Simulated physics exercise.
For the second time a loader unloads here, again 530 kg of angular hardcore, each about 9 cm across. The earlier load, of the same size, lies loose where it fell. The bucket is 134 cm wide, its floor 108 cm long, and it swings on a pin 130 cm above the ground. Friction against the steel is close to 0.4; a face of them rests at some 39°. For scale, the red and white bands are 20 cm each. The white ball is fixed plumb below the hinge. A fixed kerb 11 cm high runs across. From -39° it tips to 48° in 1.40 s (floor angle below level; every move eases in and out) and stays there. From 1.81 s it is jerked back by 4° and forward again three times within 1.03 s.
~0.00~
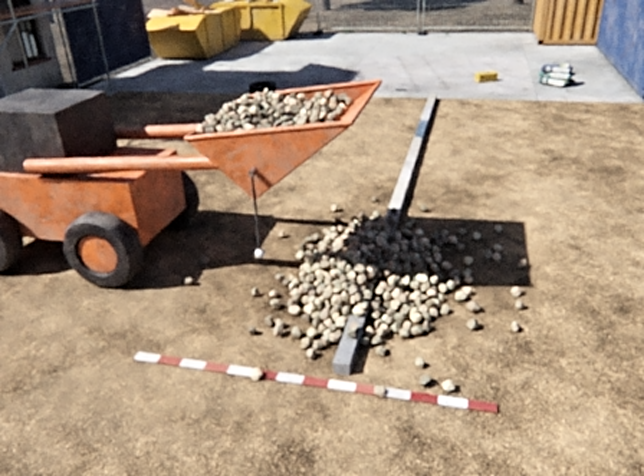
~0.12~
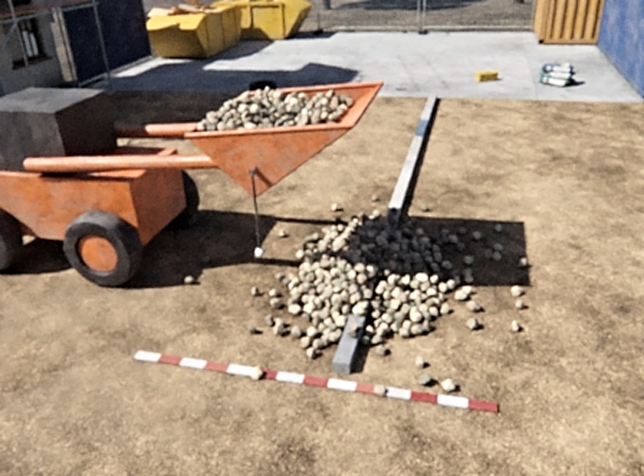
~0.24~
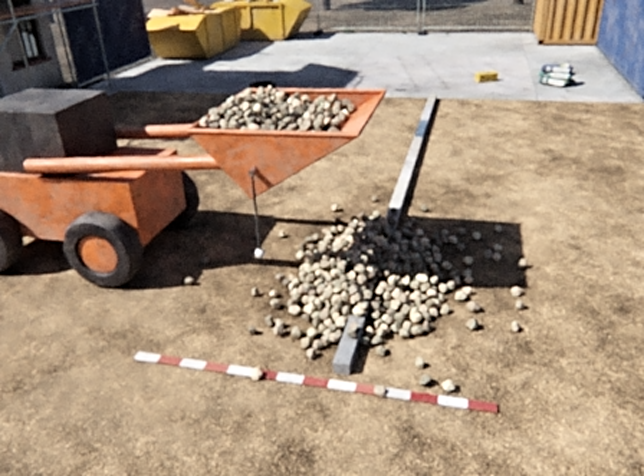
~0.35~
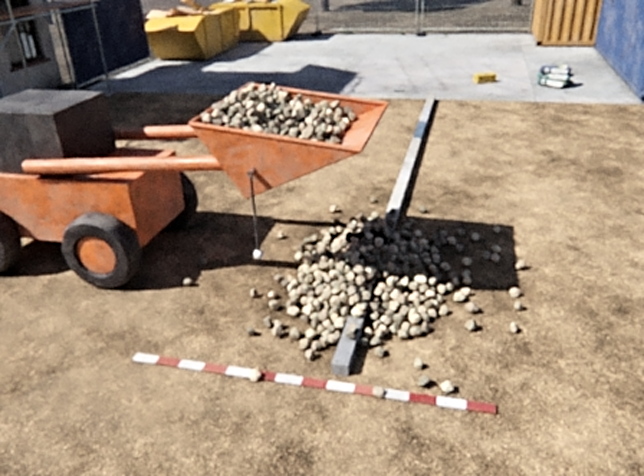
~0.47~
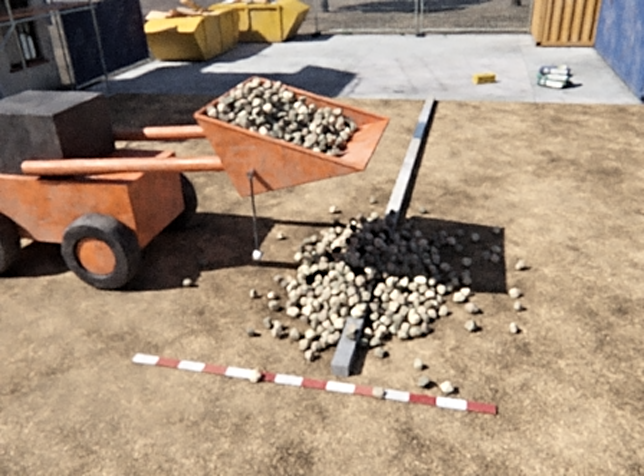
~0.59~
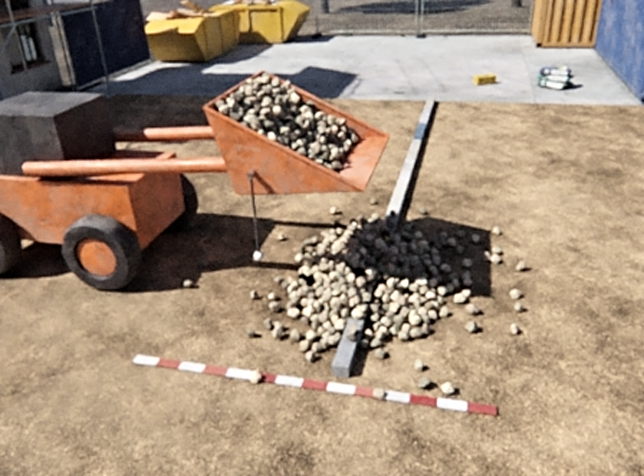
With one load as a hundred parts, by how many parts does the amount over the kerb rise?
Roughly 51 per cent of a load more.
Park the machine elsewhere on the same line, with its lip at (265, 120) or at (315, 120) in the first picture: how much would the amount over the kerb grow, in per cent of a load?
First some 0, then 10 per cent.
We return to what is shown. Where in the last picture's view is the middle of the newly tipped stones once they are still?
Their middle is at about (377, 260).
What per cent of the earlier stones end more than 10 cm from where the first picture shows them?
Roughly 10 per cent of them.
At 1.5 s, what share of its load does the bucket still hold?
It holds some 45 per cent.
After 1.0 s the floor is at 34°; in per cent of one load, 100 in the bucket, 67 on this side of the kerb, 33 over the kerb; the foremost stones are at (505, 271).
After 1.5 s the floor is at 48°; in per cent of one load, 45 in the bucket, 115 on this side of the kerb, 40 over the kerb; the foremost stones are at (505, 271).
After 3.3 s the floor is at 48°; in per cent of one load, 0 in the bucket, 116 on this side of the kerb, 84 over the kerb; the foremost stones are at (524, 295).
After 6.1 s the floor is at 48°; in per cent of one load, 0 in the bucket, 116 on this side of the kerb, 84 over the kerb; the foremost stones are at (524, 295). Net gain over the kerb, 51.
